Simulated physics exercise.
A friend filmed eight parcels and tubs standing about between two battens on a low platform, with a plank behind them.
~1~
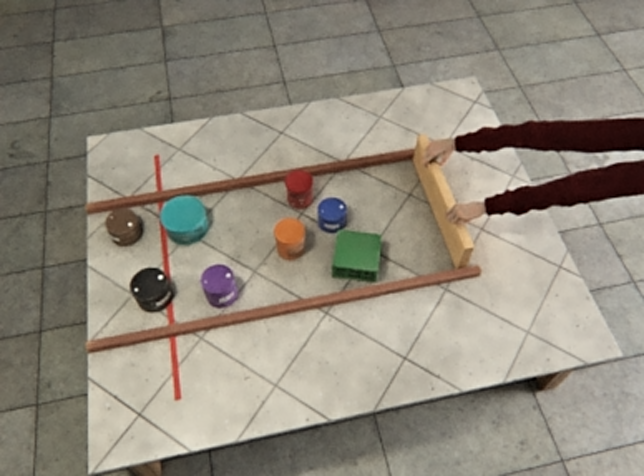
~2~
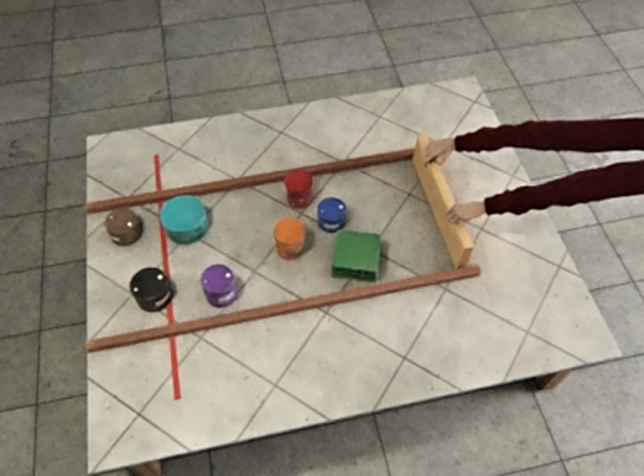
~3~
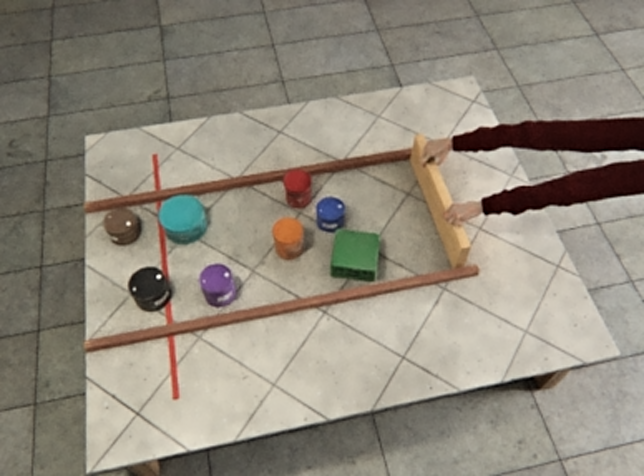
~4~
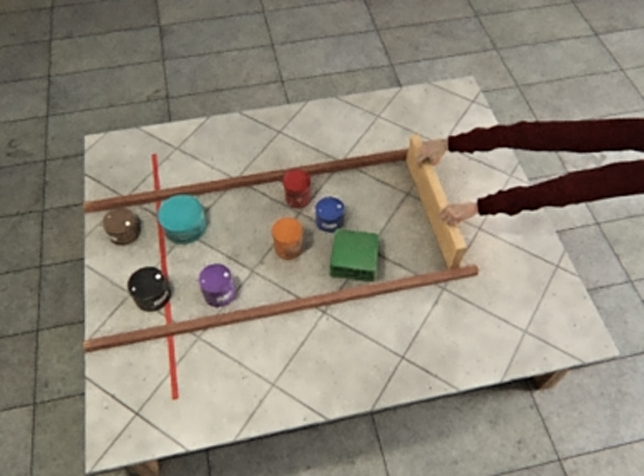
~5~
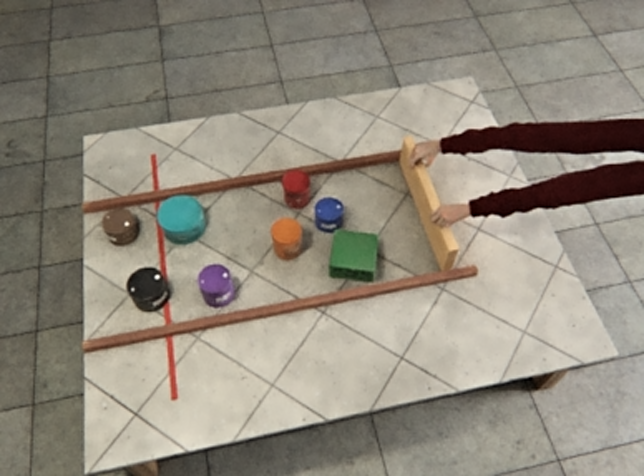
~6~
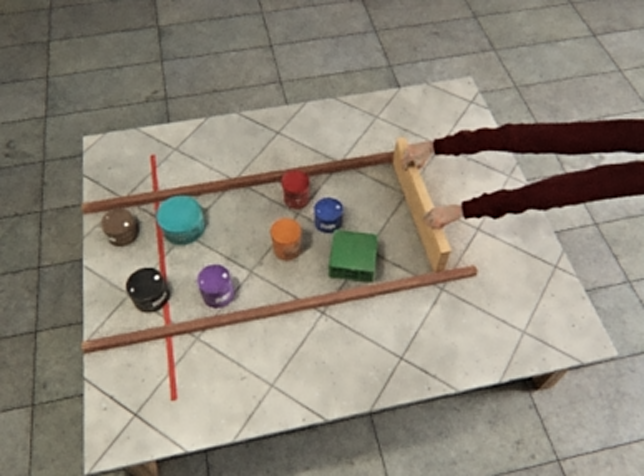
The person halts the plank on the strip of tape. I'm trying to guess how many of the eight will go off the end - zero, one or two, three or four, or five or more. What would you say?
I would say one or two.
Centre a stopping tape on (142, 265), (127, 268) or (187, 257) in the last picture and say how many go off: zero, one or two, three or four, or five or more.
Just one or two, 3 or 4, none.
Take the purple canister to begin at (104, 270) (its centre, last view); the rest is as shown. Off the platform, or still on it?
Observed: The purple canister keeps its spot.
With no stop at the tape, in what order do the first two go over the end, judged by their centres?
Those two are the brown canister and, after it, the purple canister.
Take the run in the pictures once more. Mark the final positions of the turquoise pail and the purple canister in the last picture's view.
Turquoise pail at about (110, 235), purple canister at about (98, 311).
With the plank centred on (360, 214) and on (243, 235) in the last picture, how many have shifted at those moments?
Tally: First 1; then 5.
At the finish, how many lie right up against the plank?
Count recorded: 4.
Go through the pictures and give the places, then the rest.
Brown canister (124, 227); black canister (152, 290); turquoise pail (185, 221); plank (441, 200); tape (166, 261), in the first picture.
Black canister (152, 290); plank (440, 200), in the second picture.
Turquoise pail (183, 220); purple canister (218, 286), in the third picture.
Brown canister (122, 227); red pail (297, 190), in the fourth picture.
Black canister (149, 290); orange pail (287, 239), in the fifth picture.
Brown canister (120, 228); black canister (148, 290); turquoise pail (181, 221); plank (419, 203); tape (162, 261), in the sixth picture.
Soon after, none off yet; brown canister at rest near (120, 228); black canister at rest near (148, 290); turquoise pail at rest near (181, 221).
In the end, the number that fall off is one or two; gone, brown canister.
